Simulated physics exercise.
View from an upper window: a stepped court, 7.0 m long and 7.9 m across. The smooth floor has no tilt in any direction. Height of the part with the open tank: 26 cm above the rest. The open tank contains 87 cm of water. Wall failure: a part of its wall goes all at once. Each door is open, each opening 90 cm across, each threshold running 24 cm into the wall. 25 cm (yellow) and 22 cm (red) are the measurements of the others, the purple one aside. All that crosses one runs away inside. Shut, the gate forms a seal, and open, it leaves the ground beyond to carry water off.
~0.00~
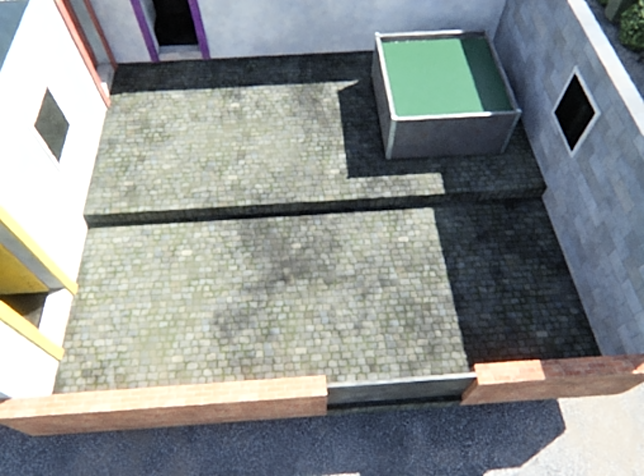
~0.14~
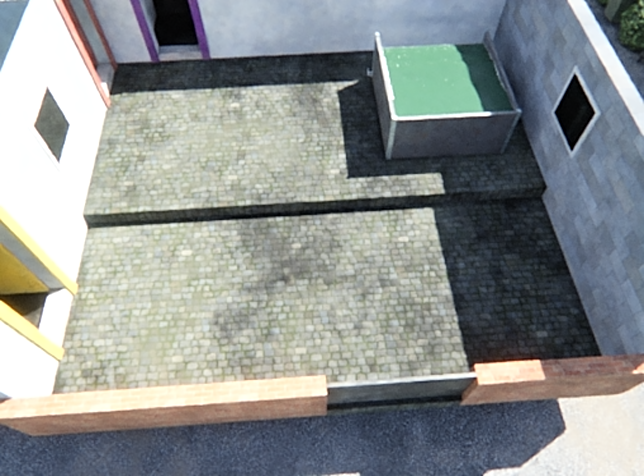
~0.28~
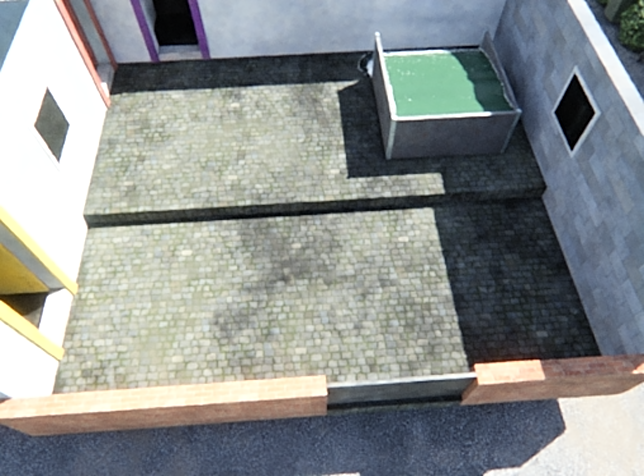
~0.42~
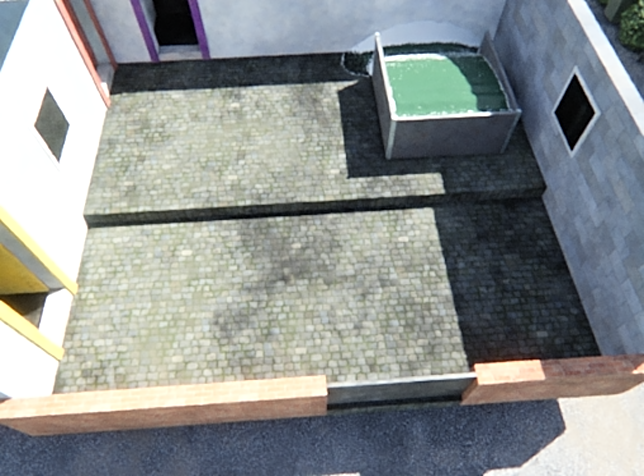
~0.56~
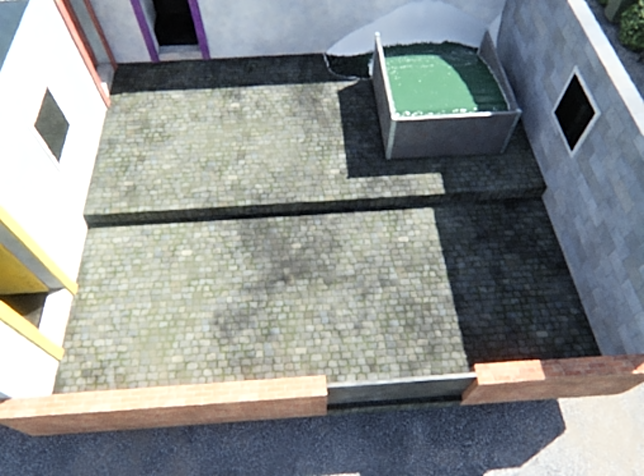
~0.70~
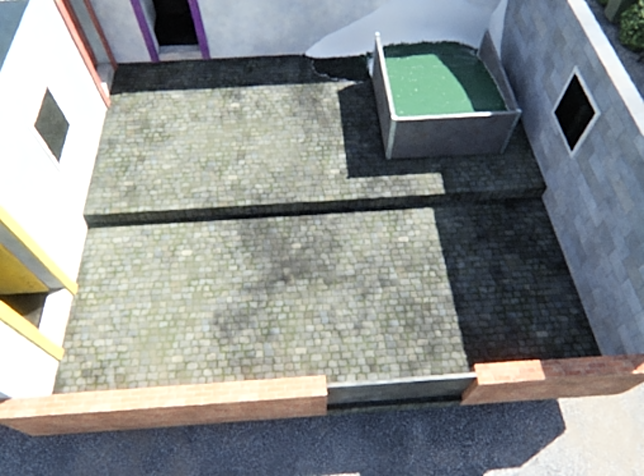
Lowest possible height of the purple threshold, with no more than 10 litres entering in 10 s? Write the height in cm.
I would say 8 cm.
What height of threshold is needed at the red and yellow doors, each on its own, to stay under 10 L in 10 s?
About 23 cm at red and about 11.0 cm at yellow.
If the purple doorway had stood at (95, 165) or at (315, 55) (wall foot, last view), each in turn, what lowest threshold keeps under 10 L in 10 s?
In turn: About 13.5 cm, about 14.0 cm.
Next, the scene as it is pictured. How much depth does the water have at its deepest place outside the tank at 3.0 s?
Close to 38 centimetres.
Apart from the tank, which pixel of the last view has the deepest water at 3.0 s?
Near pixel (598, 373).
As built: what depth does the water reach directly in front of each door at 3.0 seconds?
Door by door in cm - yellow 0, purple 5, red 25.
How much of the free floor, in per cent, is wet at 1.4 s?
Wet share: Around 15 %.
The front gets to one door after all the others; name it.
Yellow.
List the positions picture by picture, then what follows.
In the first picture, the open tank at (443, 75) is whole and still, 87 cm deep; the purple door at (169, 16) is dry.
In the second picture, the front is at a hidden place, 0.3 m from the gap on the far side; 0.6 m2 of floor is wet, 87 cm left at the back.
In the third picture, water pours out on the far side and has run 0.8 m, to a hidden place; about 15 cm deep outside, 87 cm at the back.
In the fourth picture, the front is at a hidden place, 1.0 m from the gap on the far side; 2.3 m2 of floor is wet, 81 cm left at the back.
In the fifth picture, the gap is on the far side, the front 1.2 m out at (327, 53); the back of the open tank holds 74 cm.
In the sixth picture, water pours out on the far side and has run 1.6 m, to (305, 54); about 33 cm deep outside, 75 cm at the back; 2.6 m in a straight line remain to the purple door at (169, 16).
After 1.4 s water covers 15 % of the floor, deepest (74 cm) near (487, 49); it has not reached the purple door.
After 3.0 s water covers 50 % of the floor, deepest (38 cm) near (598, 373); 5 cm at the purple door, 0 litres in over its 17 cm threshold.
After 10.0 s water covers 85 % of the floor, deepest (15 cm) near (455, 56); 8 cm at the purple door, 0 litres in over its 17 cm threshold.
At the purple door as built, the water arrived by 1.5 s and peaked near 8 cm at 9.8 s.
With a threshold of 6.5 cm, 17 litres would have come in within the 10 s; with 10 cm, 3 litres. So under 10 litres takes about 8 cm.
